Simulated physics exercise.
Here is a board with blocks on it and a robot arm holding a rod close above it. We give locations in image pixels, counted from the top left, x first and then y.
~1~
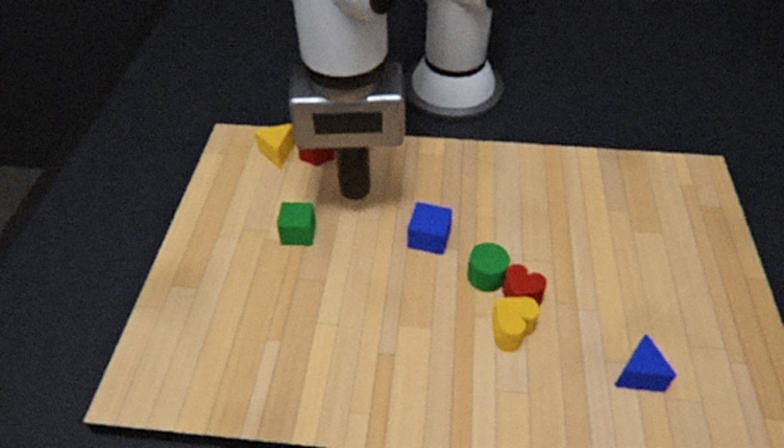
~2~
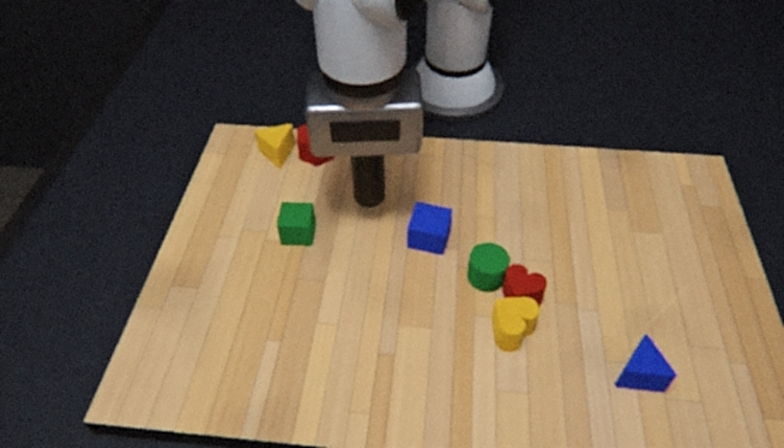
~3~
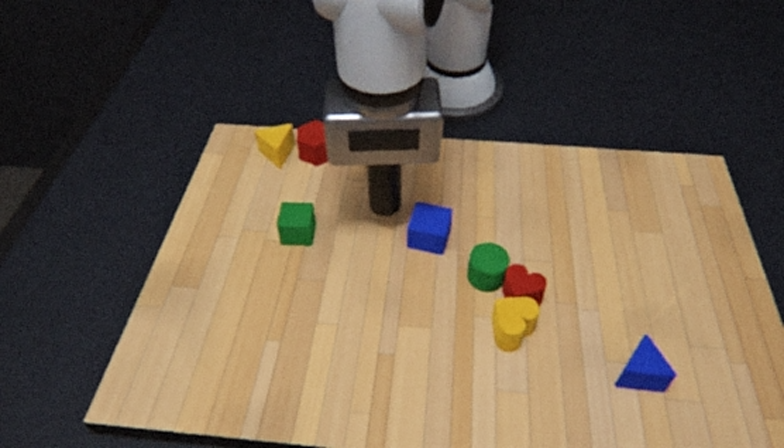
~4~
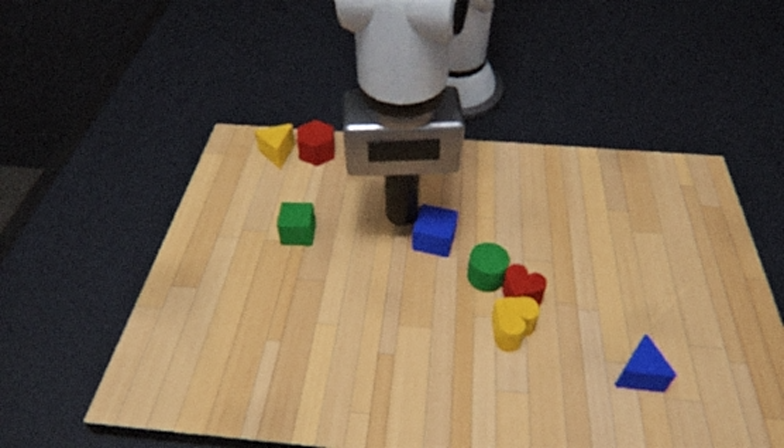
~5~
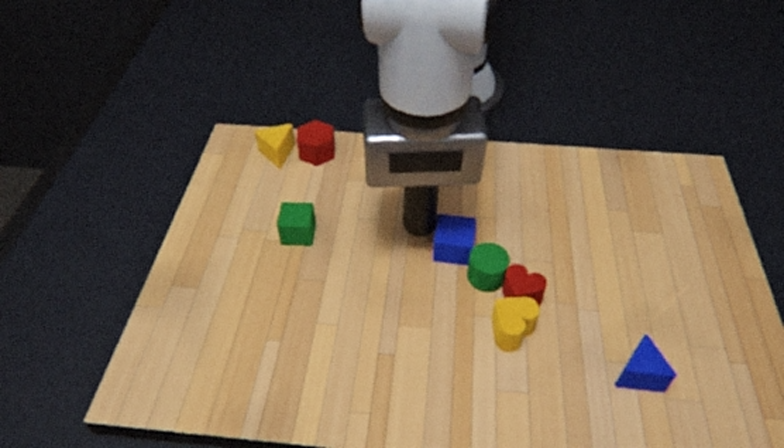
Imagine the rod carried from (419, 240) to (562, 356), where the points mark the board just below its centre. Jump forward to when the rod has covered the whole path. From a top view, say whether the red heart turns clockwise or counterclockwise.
Turns clockwise.
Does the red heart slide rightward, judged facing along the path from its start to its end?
No, it doesn't check out.
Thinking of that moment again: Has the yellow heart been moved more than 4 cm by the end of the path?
Short answer: Yes.
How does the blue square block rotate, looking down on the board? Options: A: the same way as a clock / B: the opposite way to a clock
B.
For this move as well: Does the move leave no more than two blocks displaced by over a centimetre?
No, it doesn't check out.
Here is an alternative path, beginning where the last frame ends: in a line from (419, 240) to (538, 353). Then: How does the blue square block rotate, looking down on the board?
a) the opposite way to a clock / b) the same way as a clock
I choose a.
The first path, step by step. One third of the way, rod (465, 262); blue square block (502, 251), turned 25° anticlockwise; green circular block (548, 269); red heart (562, 299), turned 100° clockwise.
Two thirds of the way, rod (514, 301); blue square block (513, 253), turned 50° anticlockwise; green circular block (556, 268); yellow heart (527, 328); red heart (563, 299), turned 100° clockwise.
At the end, rod (568, 343); blue square block (513, 253), turned 50° anticlockwise; green circular block (556, 268); yellow heart (551, 367), turned 45° clockwise; red heart (575, 305), turned 60° clockwise.
